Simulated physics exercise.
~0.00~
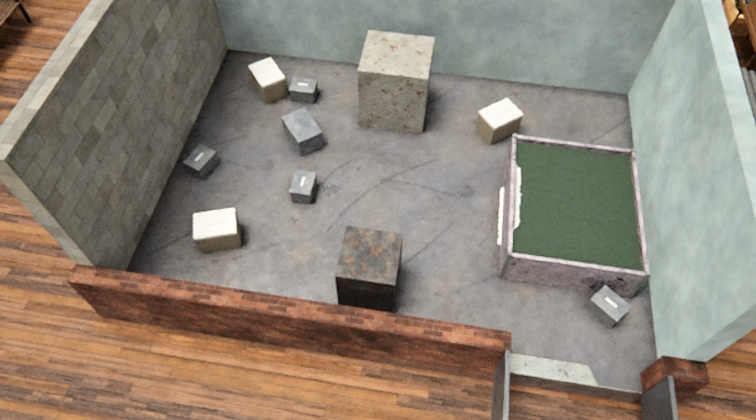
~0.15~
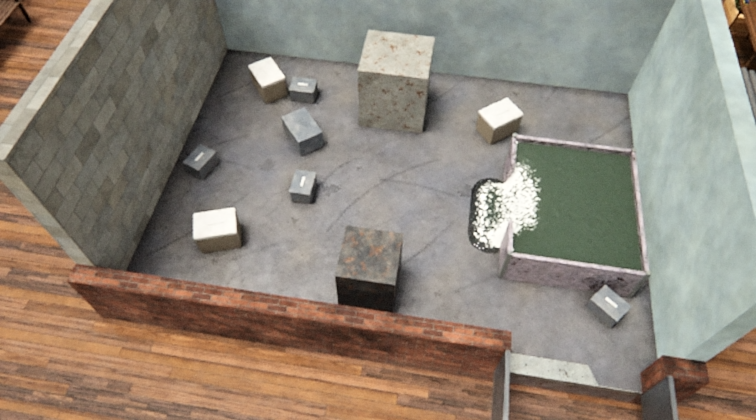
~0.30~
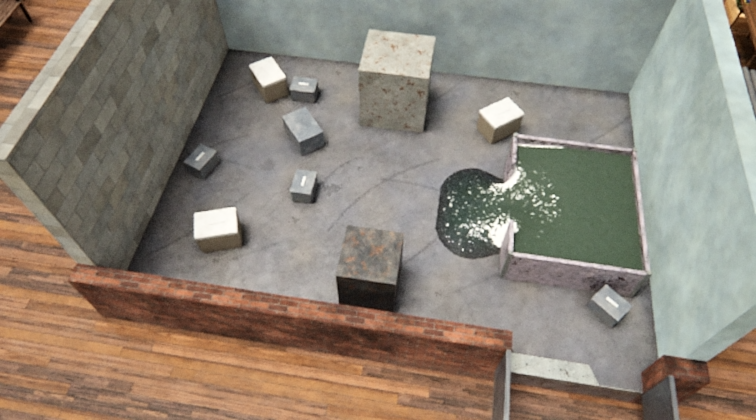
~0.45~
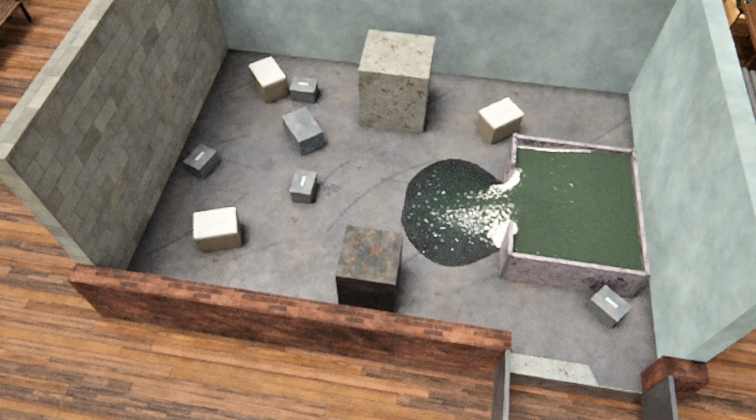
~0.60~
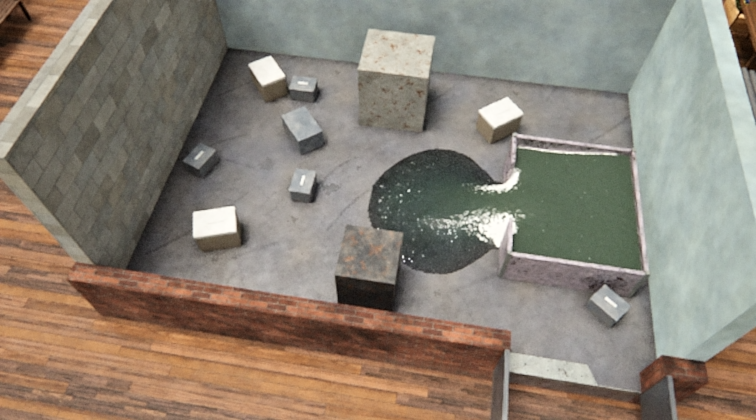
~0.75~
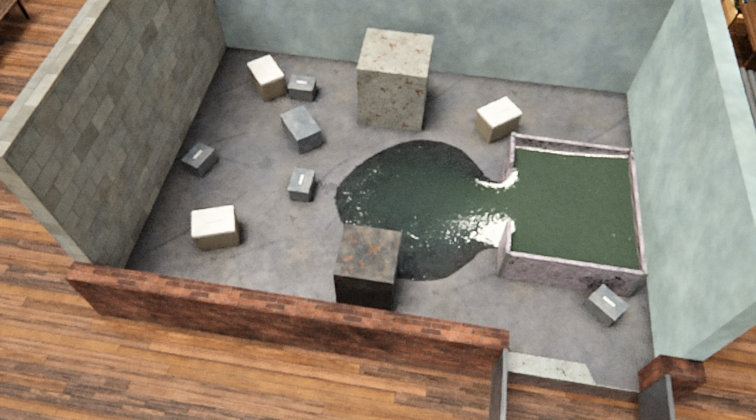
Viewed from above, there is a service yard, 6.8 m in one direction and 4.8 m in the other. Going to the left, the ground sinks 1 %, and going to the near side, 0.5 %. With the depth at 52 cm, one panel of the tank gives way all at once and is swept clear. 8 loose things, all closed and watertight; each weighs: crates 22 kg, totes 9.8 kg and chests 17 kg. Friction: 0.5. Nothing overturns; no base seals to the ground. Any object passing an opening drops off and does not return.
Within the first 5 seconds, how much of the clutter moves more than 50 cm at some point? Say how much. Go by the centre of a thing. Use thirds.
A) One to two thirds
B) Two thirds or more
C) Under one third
One to two thirds (A).
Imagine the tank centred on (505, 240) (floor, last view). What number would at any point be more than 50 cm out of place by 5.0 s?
Count: 3.
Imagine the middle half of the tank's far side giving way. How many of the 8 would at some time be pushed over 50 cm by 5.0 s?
Then it comes to 0 of them.
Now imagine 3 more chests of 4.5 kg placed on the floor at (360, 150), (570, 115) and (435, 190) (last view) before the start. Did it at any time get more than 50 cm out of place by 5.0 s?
Answers in order are crosses the line, does not cross and crosses the line.
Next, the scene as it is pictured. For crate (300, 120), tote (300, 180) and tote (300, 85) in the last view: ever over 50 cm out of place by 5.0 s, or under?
Well, in that order it's topping it, topping it, not reaching it.
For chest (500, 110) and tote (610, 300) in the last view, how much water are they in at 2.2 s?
I'd estimate 0 cm for the first and 0 cm for the second.
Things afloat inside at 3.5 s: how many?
4.
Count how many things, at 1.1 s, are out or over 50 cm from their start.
Answer: 0.
After 1.1 s 0 of 8 are over 50 cm from their spots; 0 afloat.
After 2.2 s 2 of 8 are over 50 cm from their spots; 0 afloat.
After 3.5 s 3 of 8 are over 50 cm from their spots; 4 afloat.
After 5.0 s 2 of 8 are over 50 cm from their spots, and 3 have been at some point; 5 afloat.
